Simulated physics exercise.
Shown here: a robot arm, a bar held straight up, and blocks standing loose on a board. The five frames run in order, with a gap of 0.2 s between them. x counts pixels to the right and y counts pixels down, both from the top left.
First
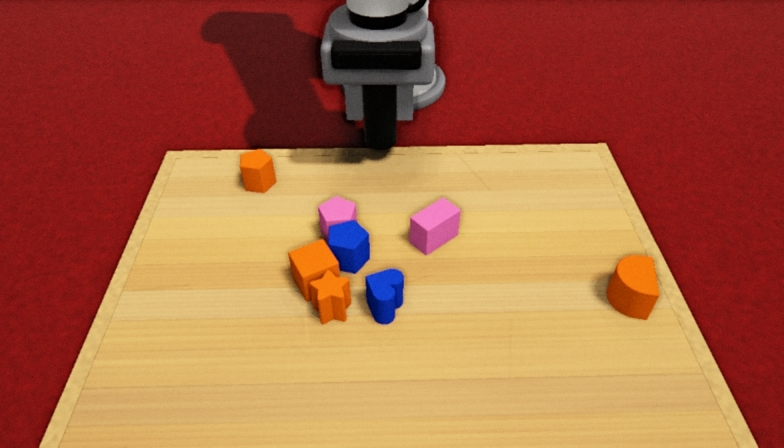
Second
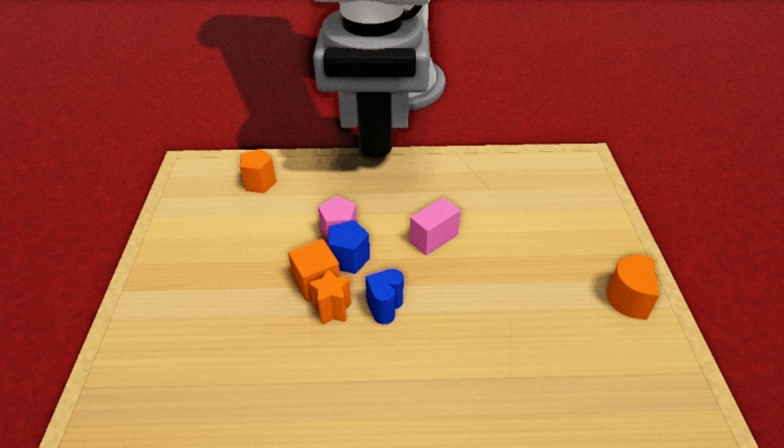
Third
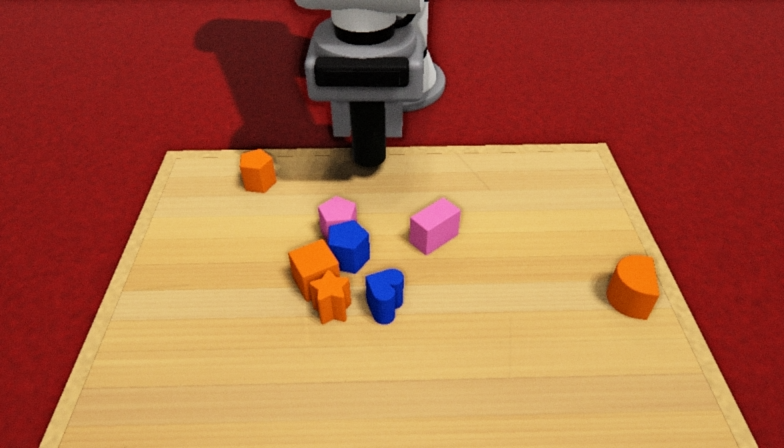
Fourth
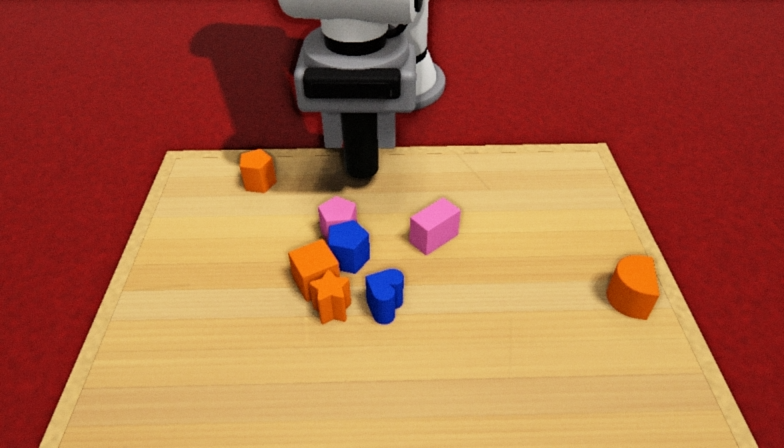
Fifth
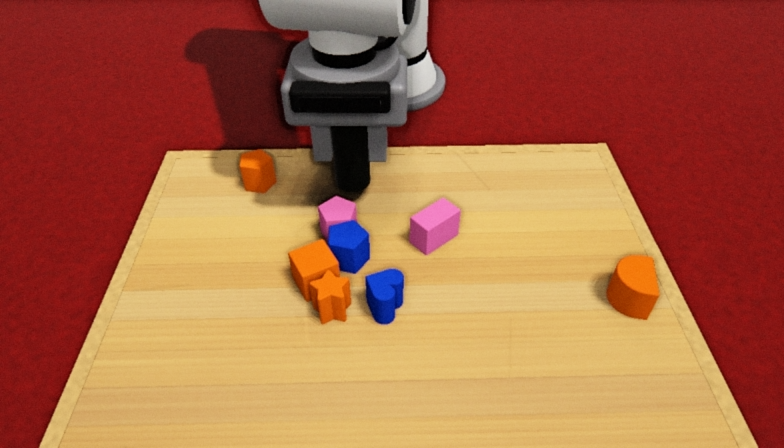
The clip opens on a robot arm holding a dark upright bar at the far edge of a wooden board, where orange, pink and blue blocks stand. The arm moves the bar a short way toward the viewer and slightly left, nearing the pink pentagonal block, while every block stays still.
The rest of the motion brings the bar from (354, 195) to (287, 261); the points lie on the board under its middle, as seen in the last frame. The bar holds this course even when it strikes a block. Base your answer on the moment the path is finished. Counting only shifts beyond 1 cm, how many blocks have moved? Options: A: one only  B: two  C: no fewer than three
My answer is option C.
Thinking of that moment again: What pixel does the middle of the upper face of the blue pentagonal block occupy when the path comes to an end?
It ends at (361, 247).
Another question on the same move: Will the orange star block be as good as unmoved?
I'd say no.
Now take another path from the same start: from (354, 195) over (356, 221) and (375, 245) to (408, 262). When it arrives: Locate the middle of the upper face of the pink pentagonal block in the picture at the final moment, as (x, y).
Most likely (351, 241).
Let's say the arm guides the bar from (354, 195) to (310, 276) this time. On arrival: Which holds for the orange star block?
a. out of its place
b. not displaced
The answer is a.
What follows on the original path. One third of the way, bar (332, 202); pink pentagonal block (334, 216), turned 15° anticlockwise; blue pentagonal block (348, 238).
Two thirds of the way, bar (309, 224); orange square block (311, 264), turned 15° clockwise; orange star block (330, 293), turned 10° anticlockwise; pink pentagonal block (324, 234), turned 60° anticlockwise; blue pentagonal block (358, 246), turned 30° anticlockwise.
At the end, bar (285, 247); orange square block (312, 273), turned 30° clockwise; orange star block (331, 302), turned 30° anticlockwise; pink pentagonal block (320, 242), turned 90° anticlockwise; blue pentagonal block (361, 247), turned 40° anticlockwise.
